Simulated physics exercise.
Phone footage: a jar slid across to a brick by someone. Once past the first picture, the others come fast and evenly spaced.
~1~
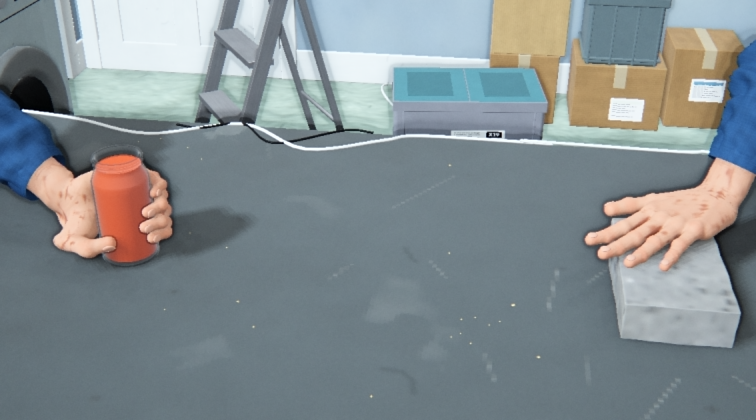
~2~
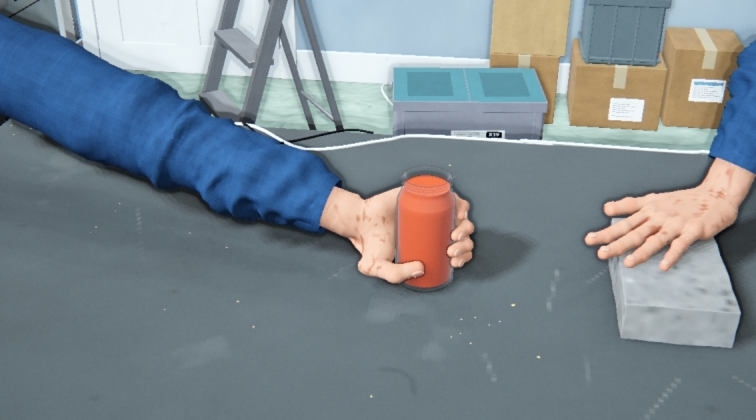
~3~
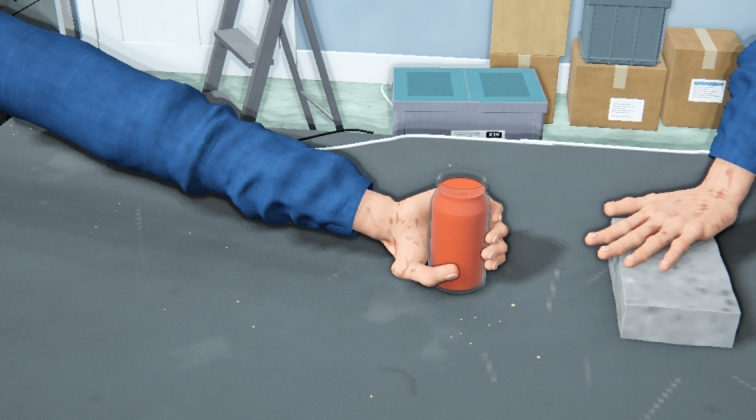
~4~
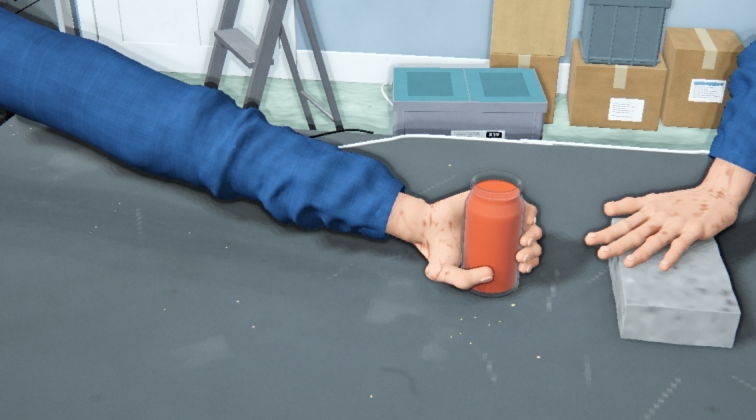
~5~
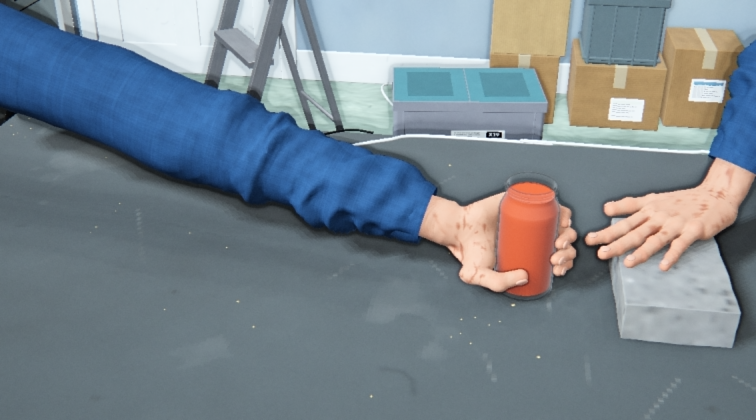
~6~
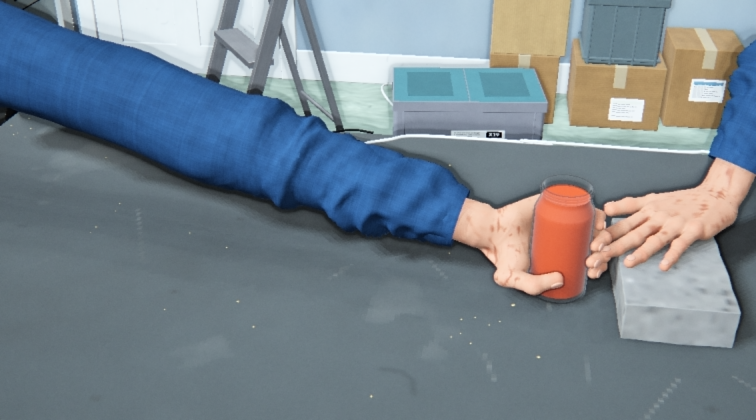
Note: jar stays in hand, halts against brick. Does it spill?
Yes - sloshes out.
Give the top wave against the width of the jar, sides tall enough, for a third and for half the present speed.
20 %, then 25 %.
Soon after, the jar meets the brick.
Later, the tomato juice surges up the wall; some has gone over its rim.
In the end, the jar stands at the brick; some has gone over its rim.
